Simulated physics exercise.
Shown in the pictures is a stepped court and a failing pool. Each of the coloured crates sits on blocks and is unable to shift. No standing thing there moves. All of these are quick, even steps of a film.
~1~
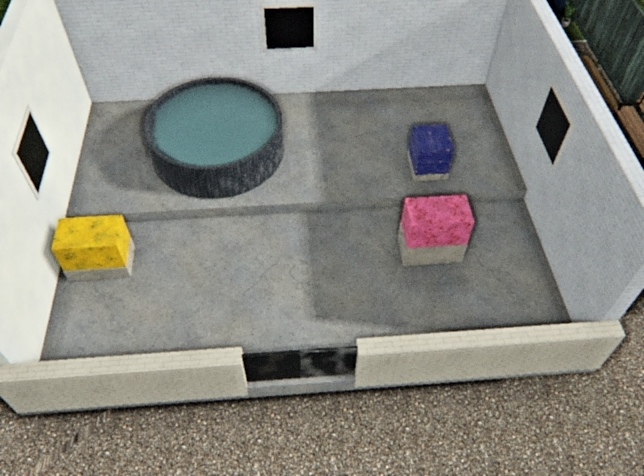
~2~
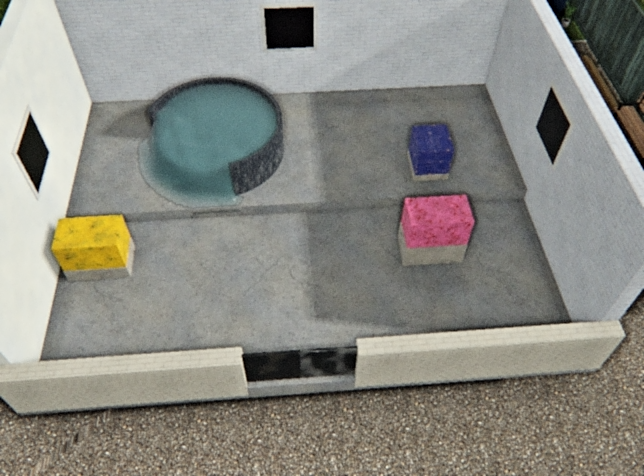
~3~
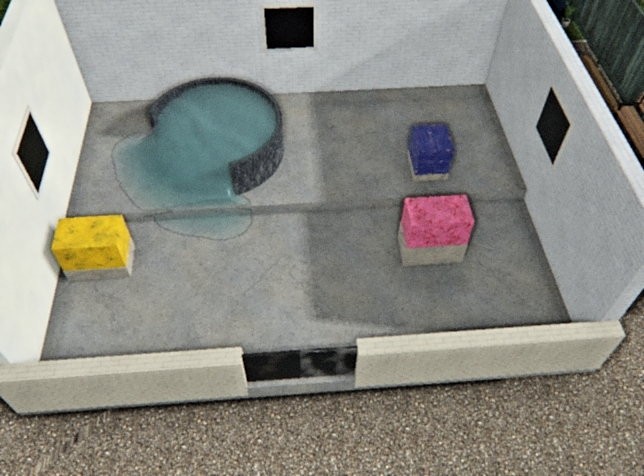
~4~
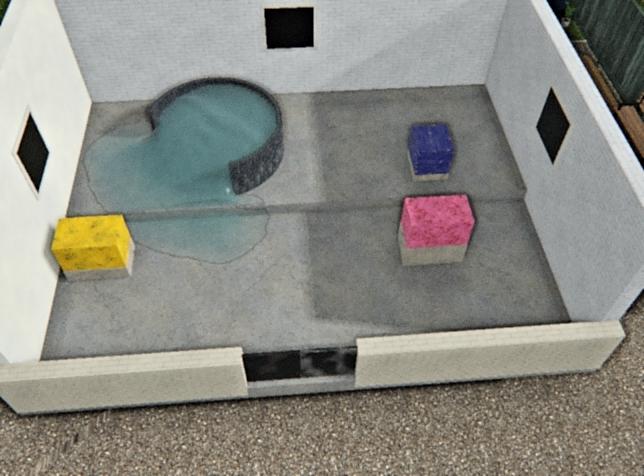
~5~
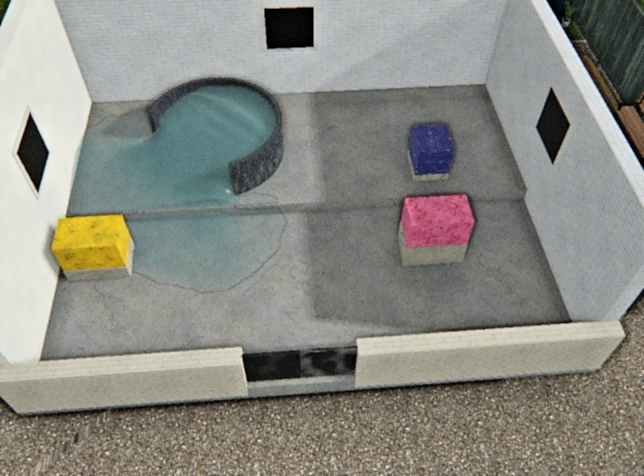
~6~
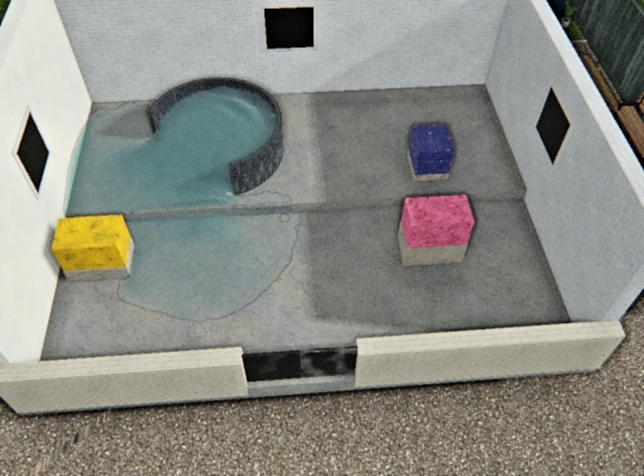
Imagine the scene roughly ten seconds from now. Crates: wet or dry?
Blue crate, dry; yellow crate, wet; pink crate, dry.
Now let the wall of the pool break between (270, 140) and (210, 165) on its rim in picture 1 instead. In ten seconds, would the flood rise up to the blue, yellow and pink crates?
As I read it, the blue one is never reached; the yellow one is never reached; finally the pink one is never reached.
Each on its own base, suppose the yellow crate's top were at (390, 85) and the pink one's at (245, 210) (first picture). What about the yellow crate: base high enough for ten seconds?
Well, the yellow one is left untouched in the end.
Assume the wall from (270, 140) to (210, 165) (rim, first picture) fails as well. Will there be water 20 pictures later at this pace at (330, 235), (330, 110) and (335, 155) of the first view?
One by one, they turn out drenched, not soaked and not soaked.
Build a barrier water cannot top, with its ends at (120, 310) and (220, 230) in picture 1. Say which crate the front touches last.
It's the crate marked blue.
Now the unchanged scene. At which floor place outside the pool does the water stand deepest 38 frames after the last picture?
It will be deepest around (561, 315).
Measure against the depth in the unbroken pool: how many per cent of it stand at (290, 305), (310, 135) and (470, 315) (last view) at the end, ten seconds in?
First spot roughly 8 %, second 2 %, third 18 %.
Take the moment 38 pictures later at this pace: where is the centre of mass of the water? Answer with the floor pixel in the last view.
Close to (259, 247).
A moment on, water covers 35 % of the floor; the blue crate not reached, the yellow crate water round its plinth, the pink crate not reached.
Next, water covers 35 % of the floor; the blue crate not reached, the yellow crate water round its plinth, the pink crate not reached.
Then, water covers 50 % of the floor; the blue crate not reached, the yellow crate water round its plinth, the pink crate not reached.
Later, water covers 75 % of the floor; the blue crate not reached, the yellow crate water round its plinth, the pink crate water round its plinth.
In the end, water covers 75 % of the floor; the blue crate stayed above the water, the yellow crate was topped, the pink crate stayed above the water.
